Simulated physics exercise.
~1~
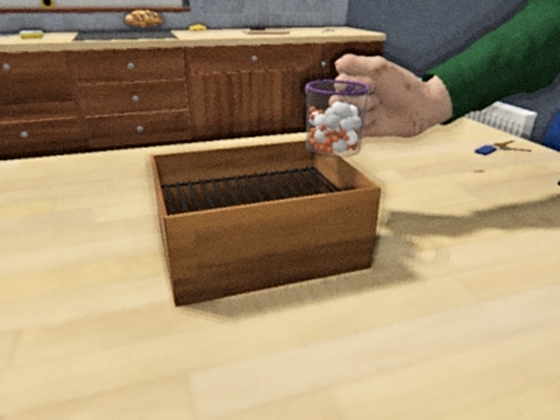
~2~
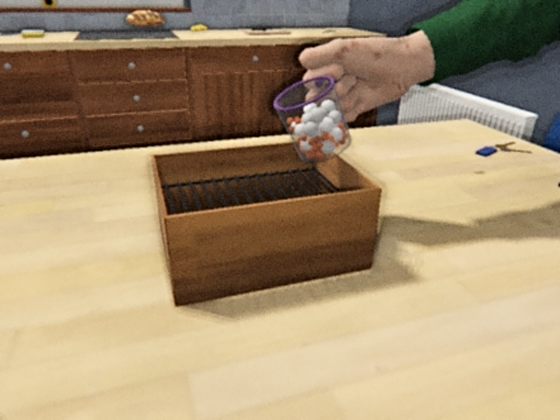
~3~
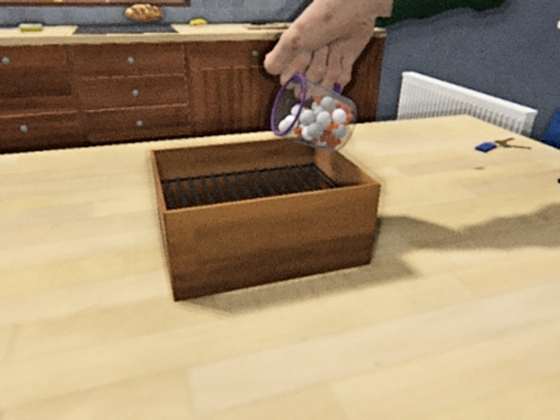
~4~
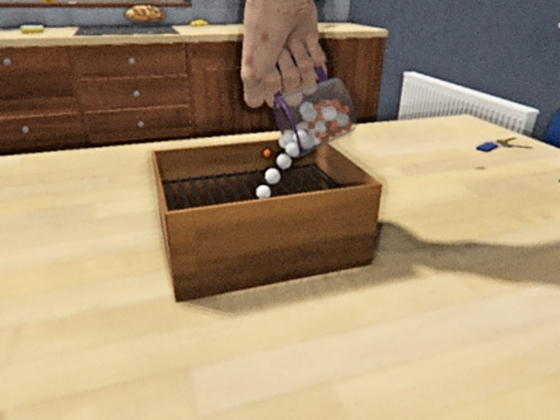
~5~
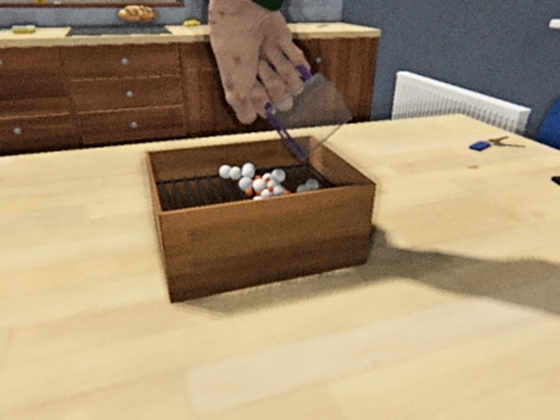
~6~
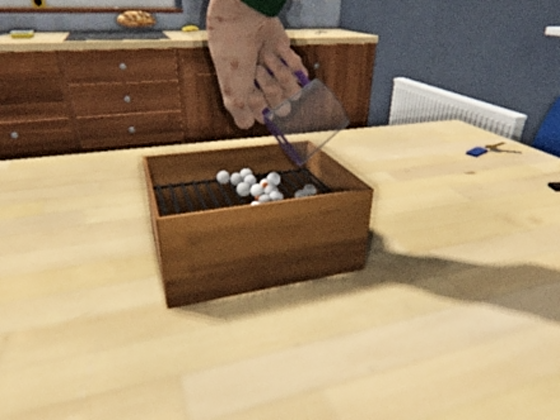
On a wooden table in a kitchen, a hand moved a clear cup of white and orange balls left over an open box and tipped it until it emptied, leaving the white balls resting on the dark wires inside while most orange ones disappeared from view.
